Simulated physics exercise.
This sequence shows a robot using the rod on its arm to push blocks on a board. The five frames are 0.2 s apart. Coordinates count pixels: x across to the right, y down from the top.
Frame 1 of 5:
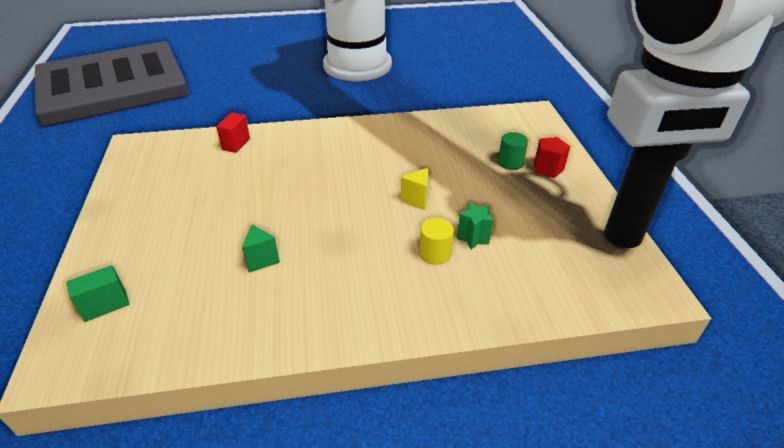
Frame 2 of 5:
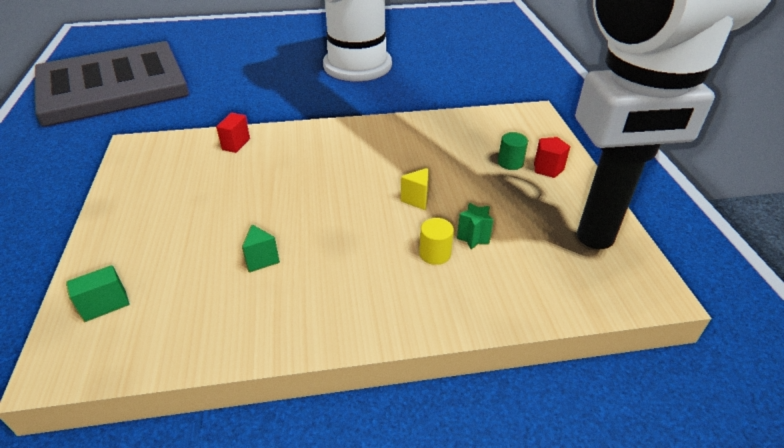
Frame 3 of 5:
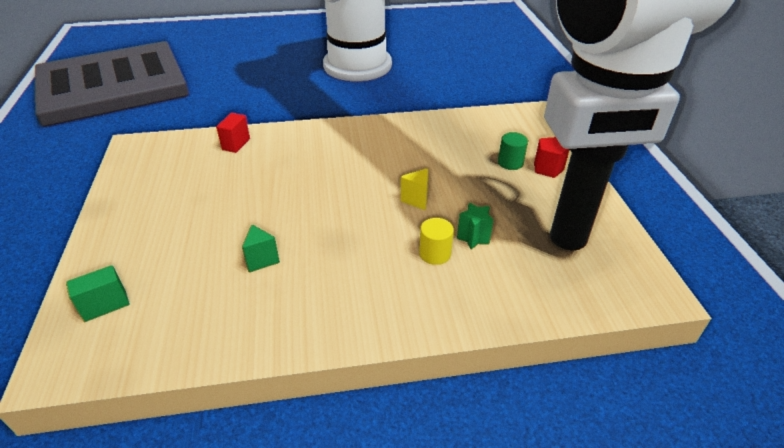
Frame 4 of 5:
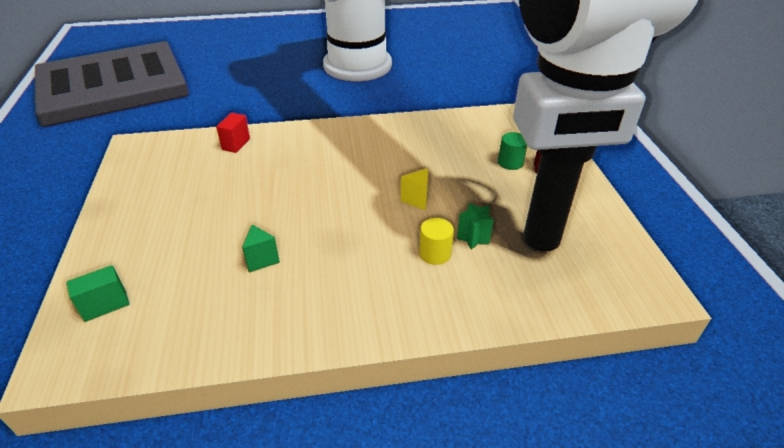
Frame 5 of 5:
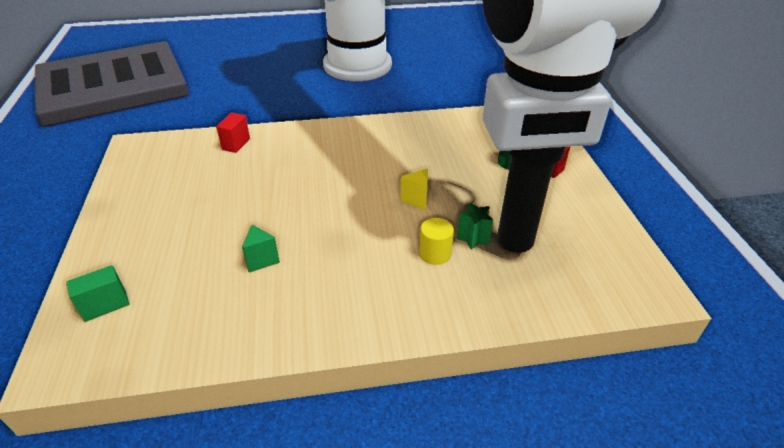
A robot arm moves its black rod left across the board toward a green star block.
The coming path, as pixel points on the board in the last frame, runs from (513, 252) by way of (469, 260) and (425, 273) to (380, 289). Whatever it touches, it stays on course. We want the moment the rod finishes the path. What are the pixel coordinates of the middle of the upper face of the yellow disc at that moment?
The middle of its upper face should be somewhere near (403, 227).
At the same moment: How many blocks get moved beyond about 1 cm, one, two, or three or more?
The result: Two blocks.
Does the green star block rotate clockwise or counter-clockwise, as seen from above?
From the top, the block rotates clockwise.
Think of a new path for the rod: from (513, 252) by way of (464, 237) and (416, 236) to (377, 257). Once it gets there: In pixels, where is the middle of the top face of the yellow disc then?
Around (408, 245).
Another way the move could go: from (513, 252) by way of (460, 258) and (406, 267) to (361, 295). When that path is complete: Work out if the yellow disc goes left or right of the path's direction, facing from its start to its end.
The yellow disc goes right.
On the path given first. One third of the way, rod (470, 249); green star block (462, 212), turned 70° clockwise.
Two thirds of the way, rod (425, 262); yellow disc (404, 227); green star block (462, 212), turned 70° clockwise.
At the end, rod (380, 277); yellow disc (403, 227); green star block (462, 212), turned 70° clockwise.
